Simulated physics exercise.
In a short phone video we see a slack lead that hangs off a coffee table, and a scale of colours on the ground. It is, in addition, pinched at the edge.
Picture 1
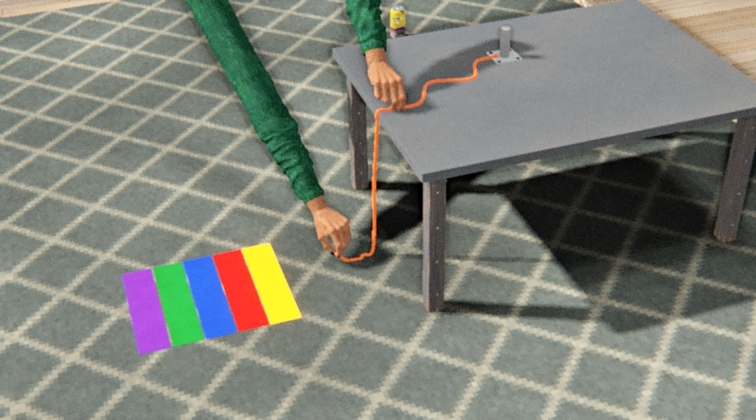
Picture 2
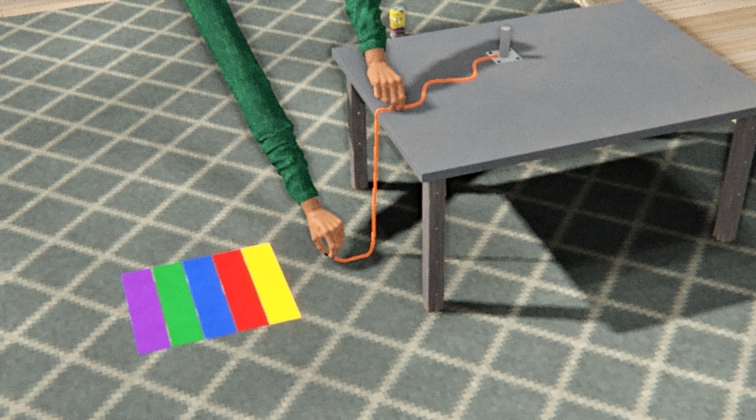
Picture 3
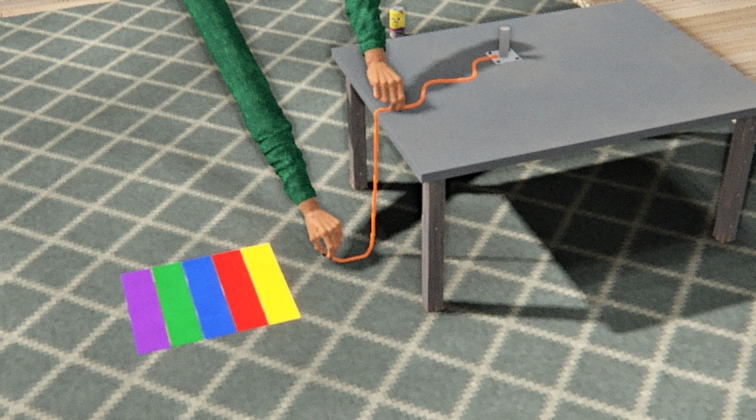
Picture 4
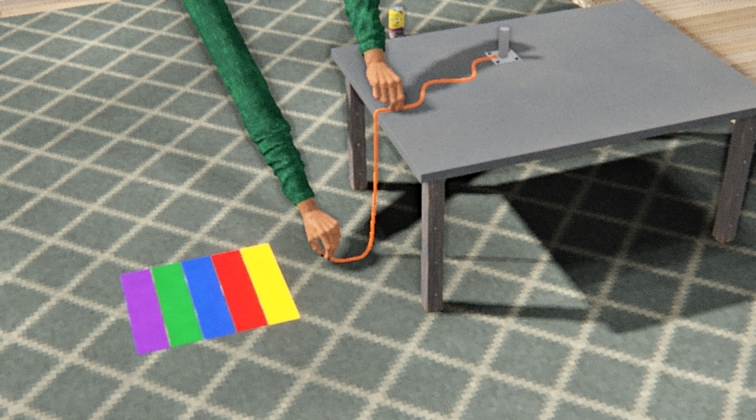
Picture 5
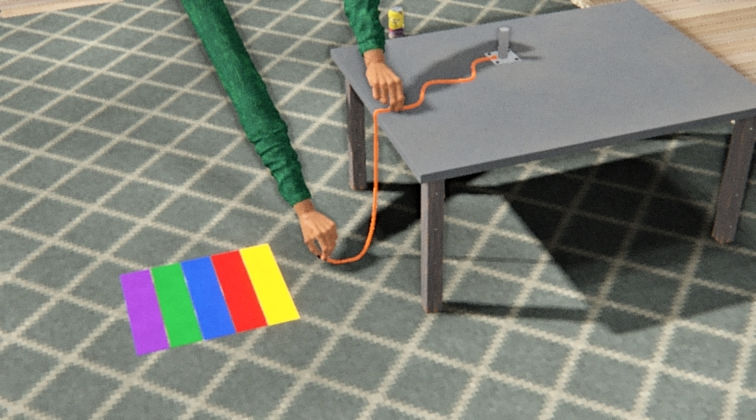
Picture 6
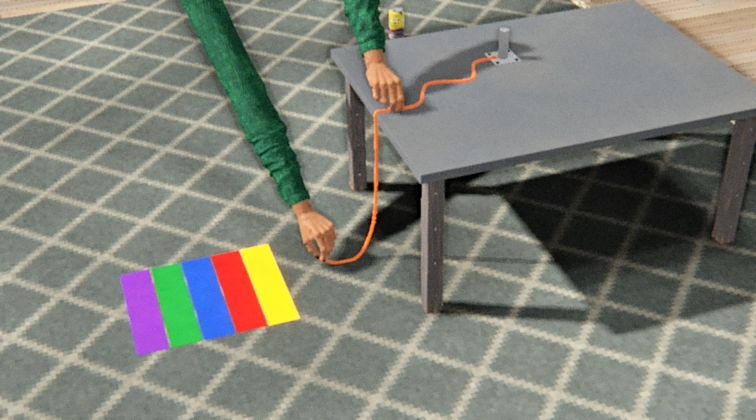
A hand slowly draws an orange cord's end slightly left beside a grey table.
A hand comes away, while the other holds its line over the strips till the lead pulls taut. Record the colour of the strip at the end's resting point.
Resting point: Blue strip.
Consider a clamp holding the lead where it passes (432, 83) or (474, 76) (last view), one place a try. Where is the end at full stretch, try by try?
Roughly (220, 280) and (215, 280).
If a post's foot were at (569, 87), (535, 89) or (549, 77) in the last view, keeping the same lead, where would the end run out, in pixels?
Around (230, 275), then (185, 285), then (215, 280).
Soon after, end near (242, 275); over red.
After that, end near (214, 281); over blue.
At the stop, end near (196, 285); over blue. It halts on the blue strip.
